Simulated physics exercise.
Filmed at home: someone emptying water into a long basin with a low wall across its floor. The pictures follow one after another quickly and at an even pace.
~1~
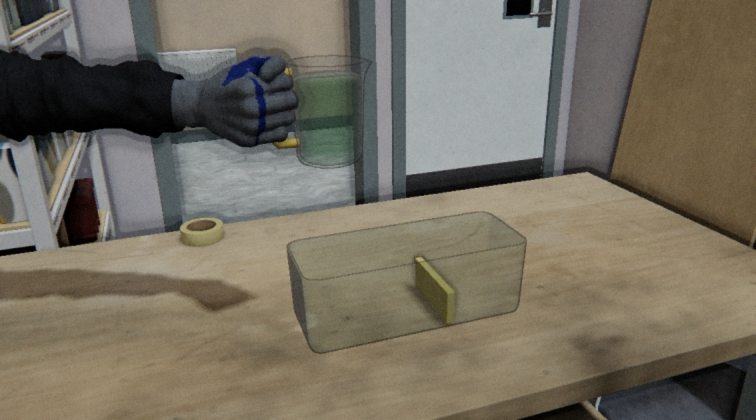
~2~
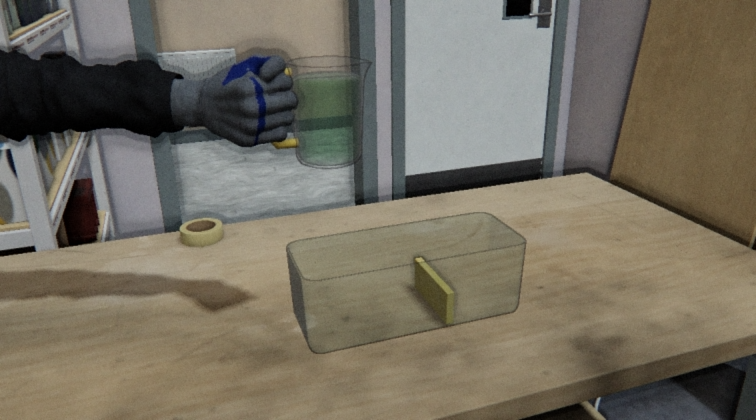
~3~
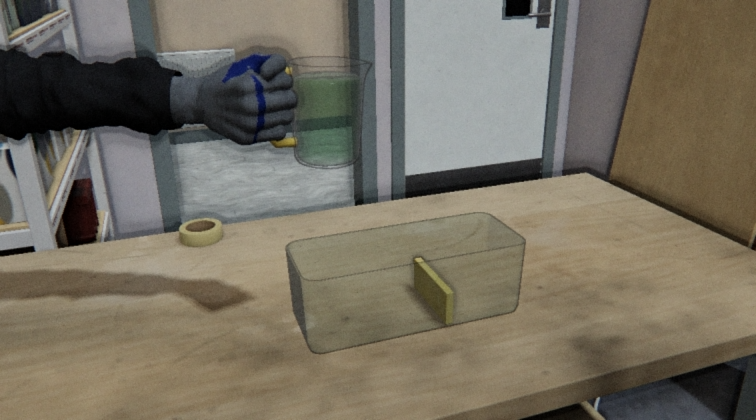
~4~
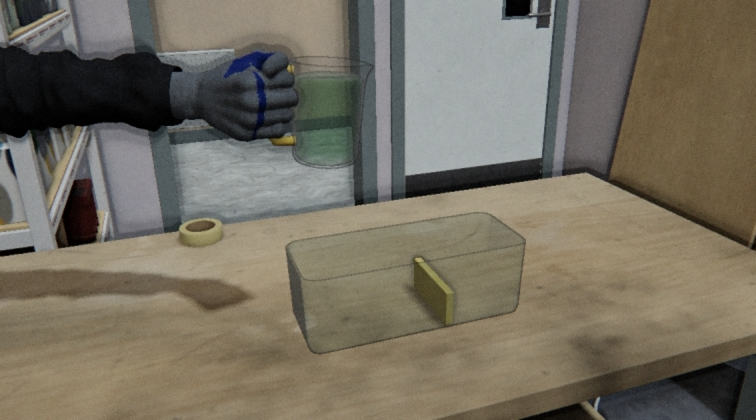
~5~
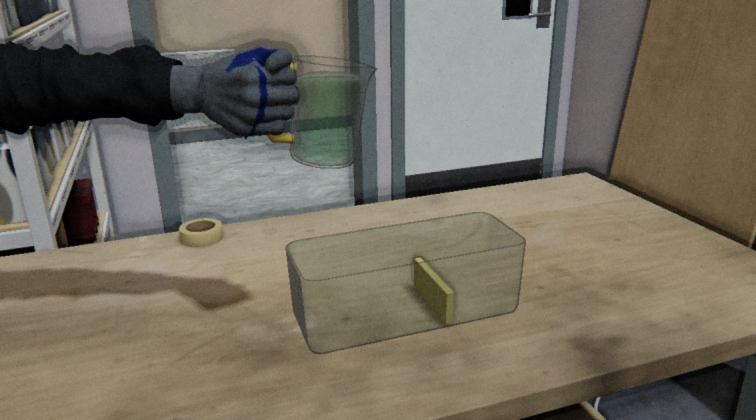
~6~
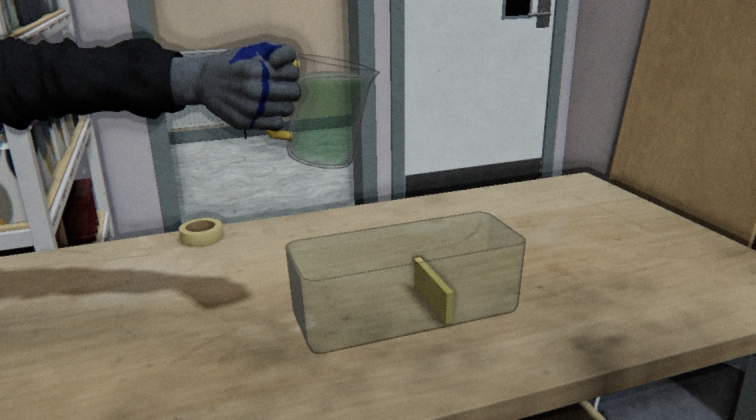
A gloved hand holding a clear jug of green-tinted liquid gradually tilts it slightly to the right above a wooden table, where a transparent rectangular basin with a low yellow wall inside and a roll of tape stay still.
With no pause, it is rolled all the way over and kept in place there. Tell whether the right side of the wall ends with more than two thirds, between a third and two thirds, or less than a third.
The right side ends with between a third and two thirds.
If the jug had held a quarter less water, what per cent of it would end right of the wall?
Roughly 25 %.
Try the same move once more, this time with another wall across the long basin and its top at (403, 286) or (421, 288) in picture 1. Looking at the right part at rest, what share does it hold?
Well, it's close to 90 per cent for the first one, then 70 per cent for the other.
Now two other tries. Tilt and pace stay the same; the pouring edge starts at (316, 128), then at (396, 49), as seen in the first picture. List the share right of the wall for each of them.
It comes out at around 5 percent and then around 85 percent.
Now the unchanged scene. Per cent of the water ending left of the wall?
Close to 50 percent.
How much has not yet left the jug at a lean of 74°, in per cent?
80 per cent or so.
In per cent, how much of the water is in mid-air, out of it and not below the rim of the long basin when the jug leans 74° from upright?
Around 20 in a hundred, more or less.
A moment on, the jug is tipped part way and 79 per cent is still to pour, 1 is left of the wall and 2 right of it.
Next, the jug is tipped right over and 19 per cent is still to pour, 14 is left of the wall and 37 right of it.
Then the jug is tipped right over and 0 per cent is still to pour, 49 is left of the wall and 47 right of it.
Later the jug is tipped right over and 0 per cent is still to pour, 50 is left of the wall and 48 right of it.
At rest 50 per cent lies left of the wall, 48 right of it and 2 outside.
